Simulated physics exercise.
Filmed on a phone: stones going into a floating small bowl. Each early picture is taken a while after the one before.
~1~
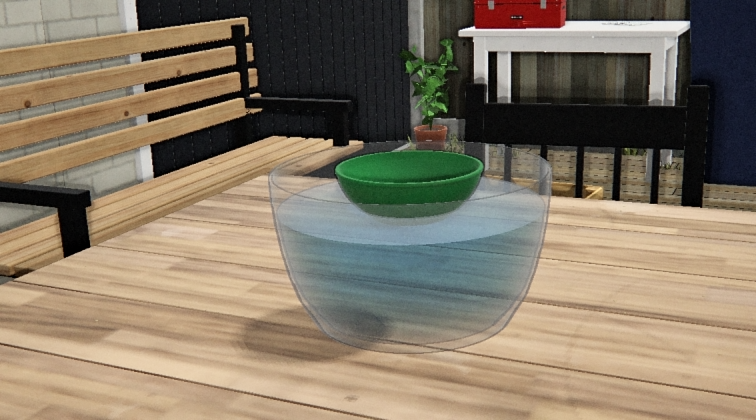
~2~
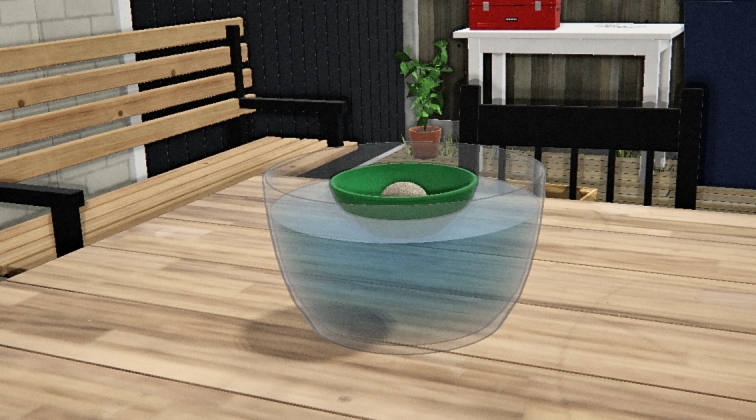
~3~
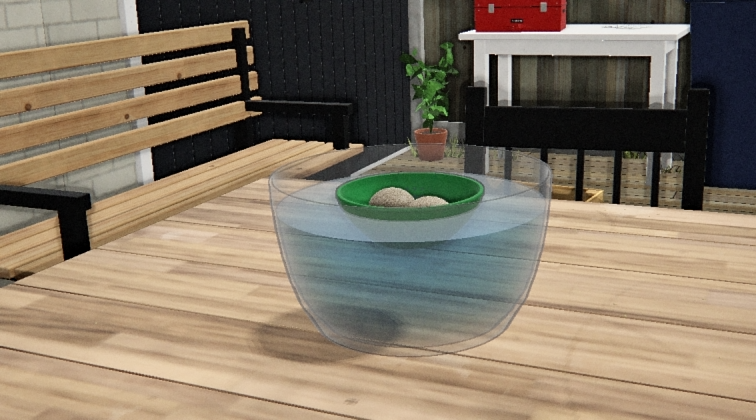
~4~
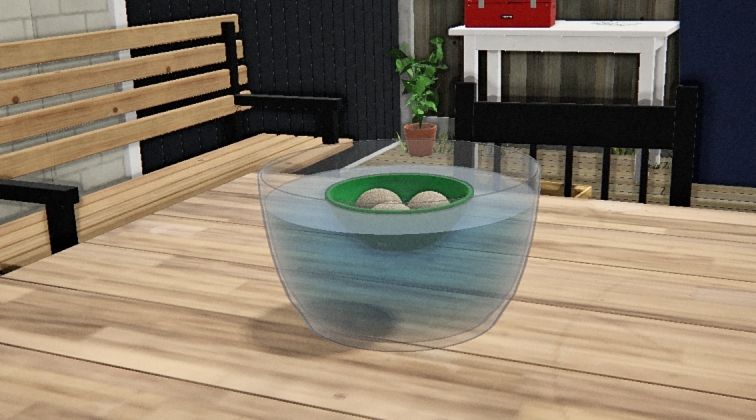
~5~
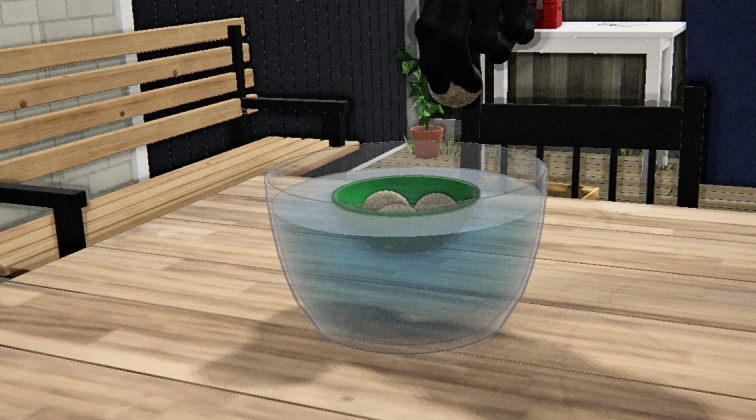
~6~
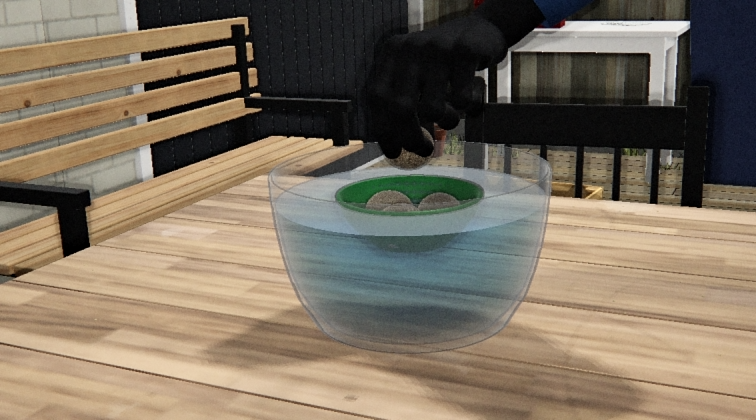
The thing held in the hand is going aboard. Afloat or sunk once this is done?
It does not stay up.
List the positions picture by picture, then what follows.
Small bowl (409, 168) empty; most of its side above the surface, in the first picture.
Small bowl (404, 180) with one aboard; about half of its side above the surface, in the second picture.
Small bowl (410, 191) with two aboard; about a third of its side above the surface, in the third picture.
Small bowl (399, 193) with three aboard; hardly any of its side above the surface, in the fourth picture.
Small bowl (406, 195) with three aboard; hardly any of its side above the surface; the next stone in the hand at (455, 83), in the fifth picture.
Small bowl (409, 195) with three aboard; hardly any of its side above the surface; the next stone in the hand at (408, 146), in the sixth picture.
Next, the stone is in and the small bowl dips.
After that, water pours in over its edge.
Finally, the small bowl lies on the bottom with its load.
